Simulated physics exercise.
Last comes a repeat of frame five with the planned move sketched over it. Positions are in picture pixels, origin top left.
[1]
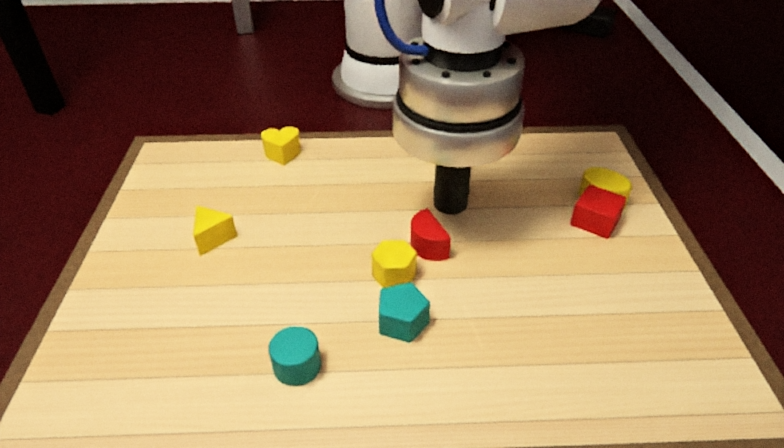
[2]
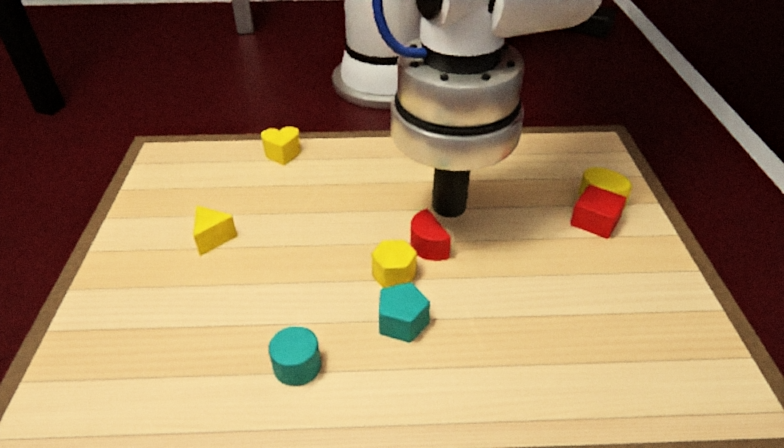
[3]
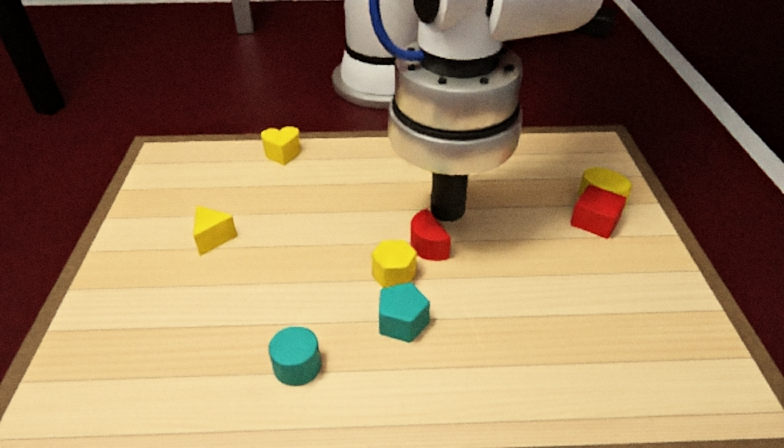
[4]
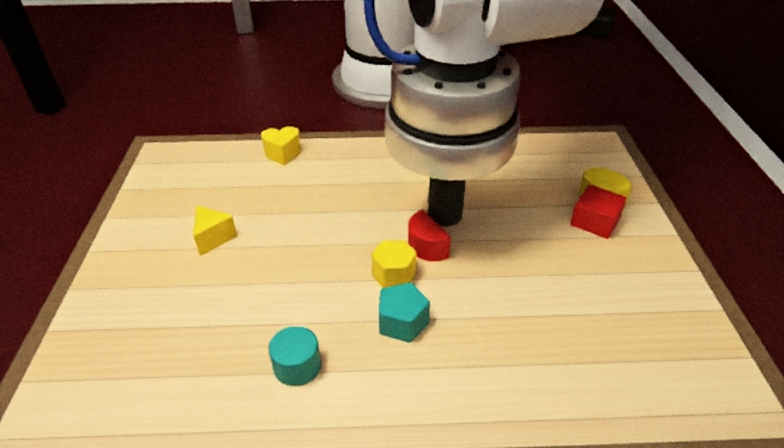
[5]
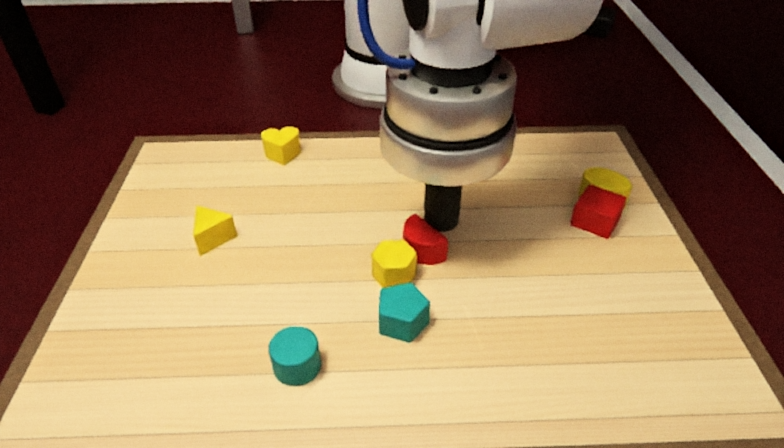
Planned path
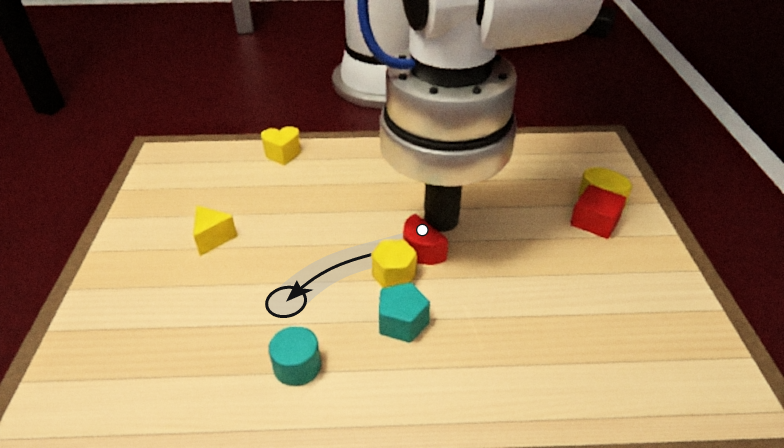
In the video, a robot arm with a dark peg moves slightly forward and left over a wooden board of colored blocks, then nudges the red D-shaped block a short way left, while the other blocks stay still.
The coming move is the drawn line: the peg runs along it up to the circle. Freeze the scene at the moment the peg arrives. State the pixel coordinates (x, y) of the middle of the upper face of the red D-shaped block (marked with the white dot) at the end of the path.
I expect it at (317, 286).
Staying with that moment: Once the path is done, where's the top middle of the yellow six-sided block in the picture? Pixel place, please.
I think it will end close to (354, 298).
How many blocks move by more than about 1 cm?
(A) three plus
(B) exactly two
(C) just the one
B (exactly two)
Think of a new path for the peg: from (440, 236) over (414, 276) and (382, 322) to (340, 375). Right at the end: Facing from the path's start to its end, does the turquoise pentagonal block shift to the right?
The answer is no.
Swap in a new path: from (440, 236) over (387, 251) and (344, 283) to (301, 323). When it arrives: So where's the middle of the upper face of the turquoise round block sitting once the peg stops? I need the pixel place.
It ends at (279, 367).
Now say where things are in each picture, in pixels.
In the first frame, lower end of the peg at (450, 205), tops of blocks, turquoise round block at (293, 344), yellow six-sided block at (394, 253), red D-shaped block at (428, 225).
In the second frame, peg at (449, 208), blocks as before.
In the third frame, peg at (447, 212), blocks as before.
In the fourth frame, peg at (445, 216), red D-shaped block at (427, 226).
In the fifth frame, peg at (441, 221), turquoise round block at (293, 344), yellow six-sided block at (394, 253), red D-shaped block at (422, 230).
The drawn path runs from (440, 236) via (387, 250) and (333, 268), ending at (286, 302); the dot is on the red D-shaped block.
On the path given first. One third of the way, peg at (387, 236); yellow six-sided block at (367, 276), turned 50° anticlockwise; red D-shaped block at (371, 248), turned 30° anticlockwise.
Two thirds of the way, peg at (331, 254); yellow six-sided block at (354, 293), turned 95° anticlockwise; red D-shaped block at (328, 272), turned 75° anticlockwise.
At the end, peg at (283, 287); turquoise round block not moved; yellow six-sided block at (354, 298), turned 115° anticlockwise; red D-shaped block at (317, 286), turned 105° anticlockwise.
